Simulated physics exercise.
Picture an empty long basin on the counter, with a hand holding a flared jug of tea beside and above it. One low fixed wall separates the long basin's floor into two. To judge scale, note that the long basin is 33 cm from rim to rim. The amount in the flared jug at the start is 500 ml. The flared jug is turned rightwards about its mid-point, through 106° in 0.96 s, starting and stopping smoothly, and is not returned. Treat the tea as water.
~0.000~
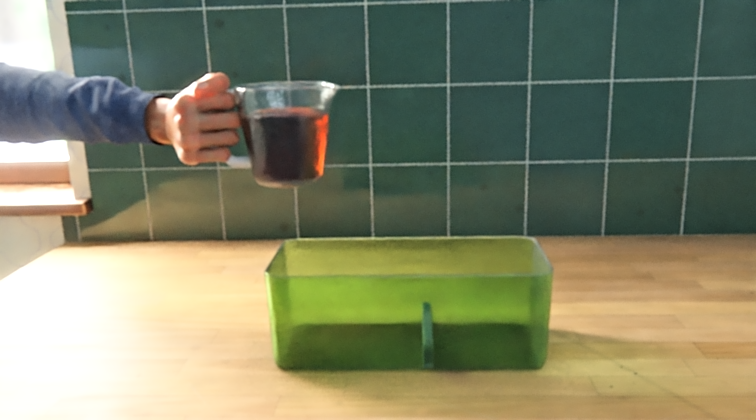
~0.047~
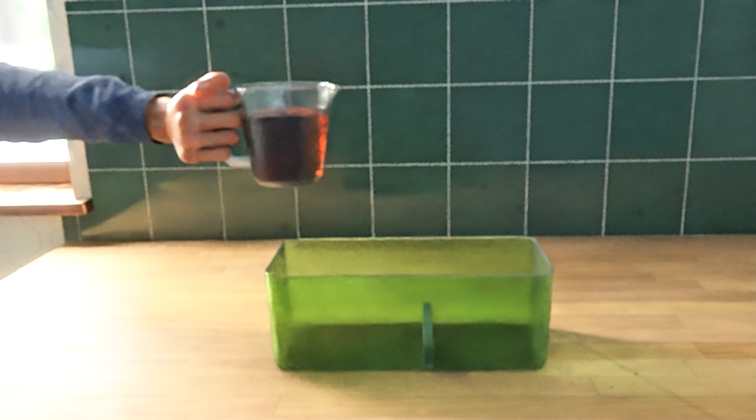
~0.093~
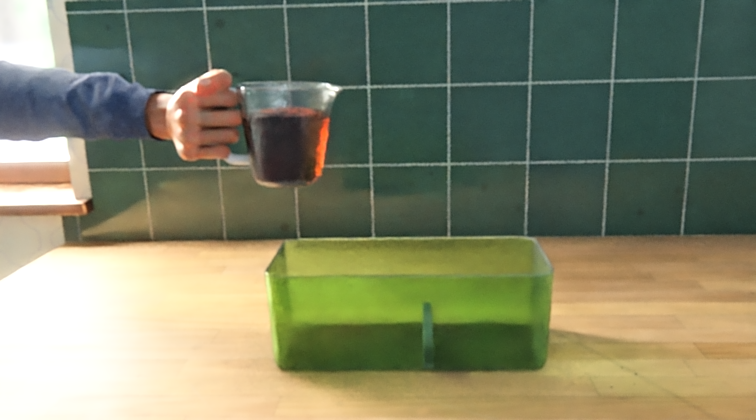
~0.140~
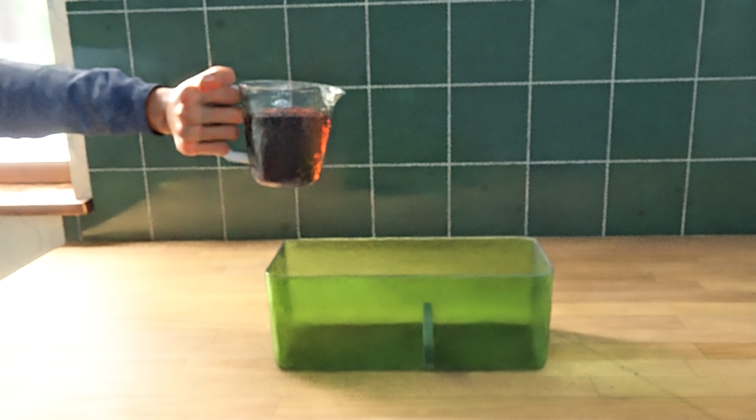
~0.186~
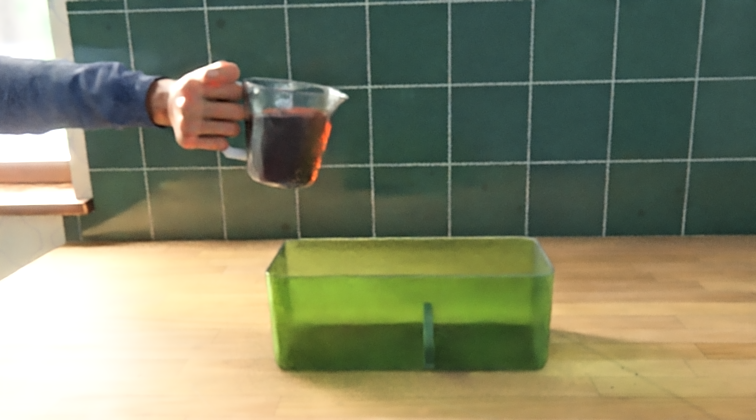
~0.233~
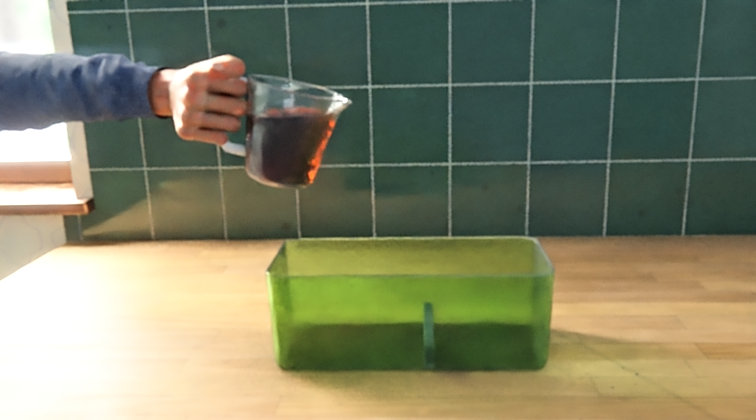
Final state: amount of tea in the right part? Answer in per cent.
Approximately 9 %.
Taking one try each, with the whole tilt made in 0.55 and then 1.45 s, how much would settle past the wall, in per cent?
The first try gives around 10 percent, the second around 15 percent.
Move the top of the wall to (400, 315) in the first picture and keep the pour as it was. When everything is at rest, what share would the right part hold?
That would be about 60 in a hundred, I'd say.
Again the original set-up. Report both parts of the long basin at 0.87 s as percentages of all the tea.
Near 60 on the left, 1 on the right.
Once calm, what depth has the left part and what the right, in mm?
Left 18 mm, right 2 mm.
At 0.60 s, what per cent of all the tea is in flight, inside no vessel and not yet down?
My guess is roughly 20 %.
After 0.60 s the tilt is 73° and 78 per cent is still to pour, 2 is left of the wall and 0 right of it.
After 0.87 s the tilt is 104° and 16 per cent is still to pour, 61 is left of the wall and 1 right of it.
After 1.15 s the tilt is 106° and 0 per cent is still to pour, 89 is left of the wall and 6 right of it.
After 1.46 s the tilt is 106° and 0 per cent is still to pour, 88 is left of the wall and 9 right of it.
In the end 88 per cent lies left of the wall, 9 right of it and 3 outside.
